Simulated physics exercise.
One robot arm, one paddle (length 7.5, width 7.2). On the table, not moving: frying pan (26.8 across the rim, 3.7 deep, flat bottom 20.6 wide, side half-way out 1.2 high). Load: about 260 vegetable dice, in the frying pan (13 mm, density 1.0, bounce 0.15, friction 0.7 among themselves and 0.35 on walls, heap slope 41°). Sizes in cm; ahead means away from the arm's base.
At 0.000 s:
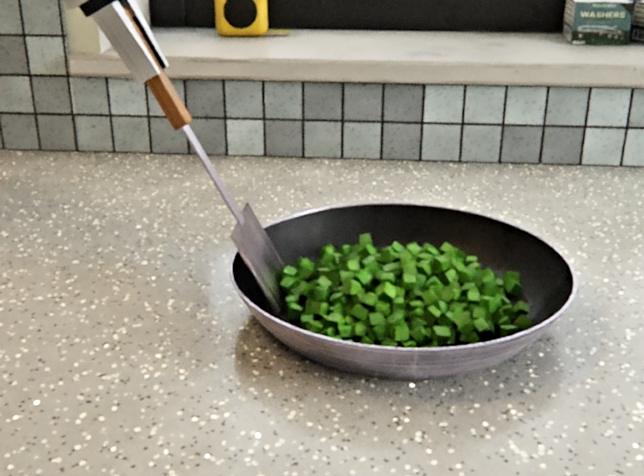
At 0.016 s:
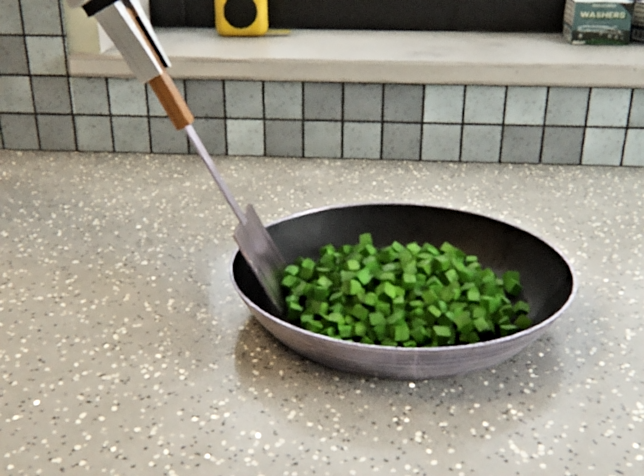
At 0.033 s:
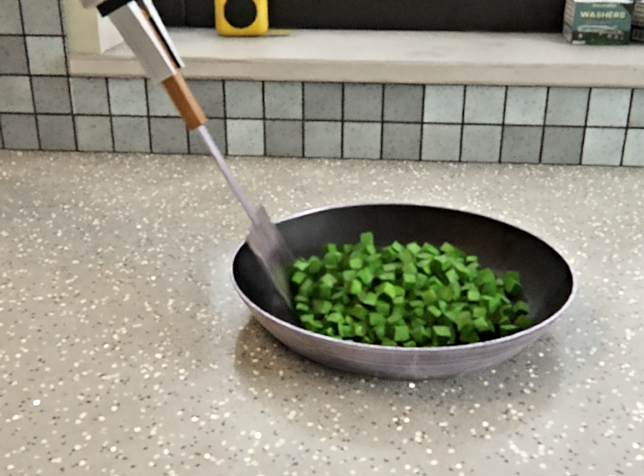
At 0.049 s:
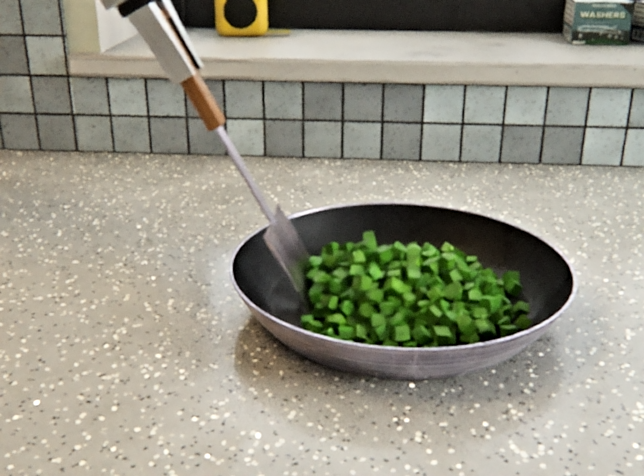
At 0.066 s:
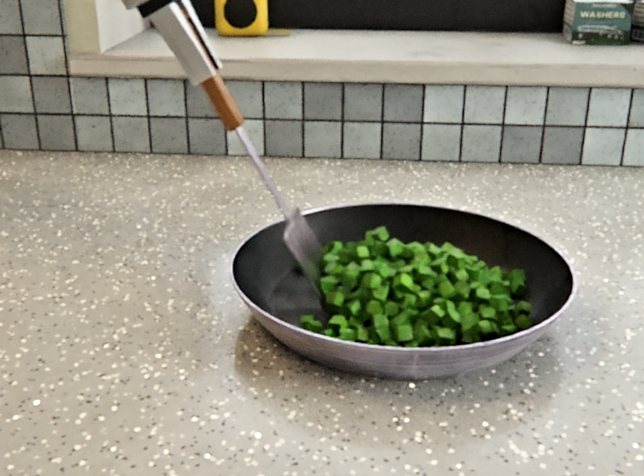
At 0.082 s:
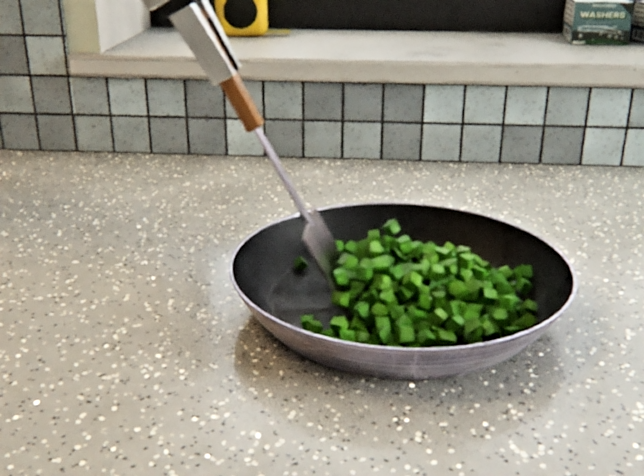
The clip shows a robot arm holding a paddle at the left side of a dark frying pan of green vegetable dice on a speckled counter; the paddle moves right, pushing the nearby dice rightward and heaping them slightly higher.
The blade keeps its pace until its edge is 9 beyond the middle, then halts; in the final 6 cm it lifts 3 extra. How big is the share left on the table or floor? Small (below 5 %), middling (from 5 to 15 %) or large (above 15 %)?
Share on the table or floor: Large (above 15 %).
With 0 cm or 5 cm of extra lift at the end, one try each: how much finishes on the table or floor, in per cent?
About 25 and 15 per cent.
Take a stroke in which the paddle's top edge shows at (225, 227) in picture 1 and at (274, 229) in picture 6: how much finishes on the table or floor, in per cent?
Some 10 per cent.
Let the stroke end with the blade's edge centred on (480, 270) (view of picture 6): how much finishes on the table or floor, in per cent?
Some 10 per cent.
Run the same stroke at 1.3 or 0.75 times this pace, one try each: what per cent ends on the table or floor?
Some 25 and 20 per cent.
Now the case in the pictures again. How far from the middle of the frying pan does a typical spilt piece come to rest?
About 22 cm.
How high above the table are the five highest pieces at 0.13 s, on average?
Roughly 5 cm.
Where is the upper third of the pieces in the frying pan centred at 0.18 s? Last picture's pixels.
At about (485, 268).
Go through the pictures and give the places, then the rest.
The paddle top edge at (239, 218), sloping 62°; upper third of the load around (396, 278), from x 290 to 525, top at y 240; 257 in the frying pan, in the first picture.
The paddle top edge at (242, 218), sloping 62°; upper third of the load around (396, 278), from x 290 to 525, top at y 240, in the second picture.
The paddle top edge at (254, 219), sloping 62°; upper third of the load around (388, 278), from x 300 to 525, top at y 240, in the third picture.
The paddle top edge at (272, 220), sloping 62°; upper third of the load around (393, 275), from x 300 to 525, top at y 240, in the fourth picture.
The paddle top edge at (290, 220), sloping 62°; upper third of the load around (392, 271), from x 300 to 525, top at y 235, in the fifth picture.
The paddle top edge at (309, 221), sloping 62°; upper third of the load around (400, 271), from x 300 to 530, top at y 230; 257 in the frying pan, in the sixth picture.
After 0.13 s, sloping 62°, highest piece 5 above the table; 257 in the frying pan.
After 0.18 s, sloping 62°, highest piece 6 above the table; 257 in the frying pan.
After 0.40 s, sloping 62°, highest piece 11 above the table; 207 in the frying pan, 39 on the table or floor, 11 on the blade or in flight.
After 1.45 s, sloping 62°, highest piece 4 above the table; 207 in the frying pan, 50 on the table or floor.
In the end, 207 in the frying pan, 50 on the table or floor. That is 19 % on the table or floor.
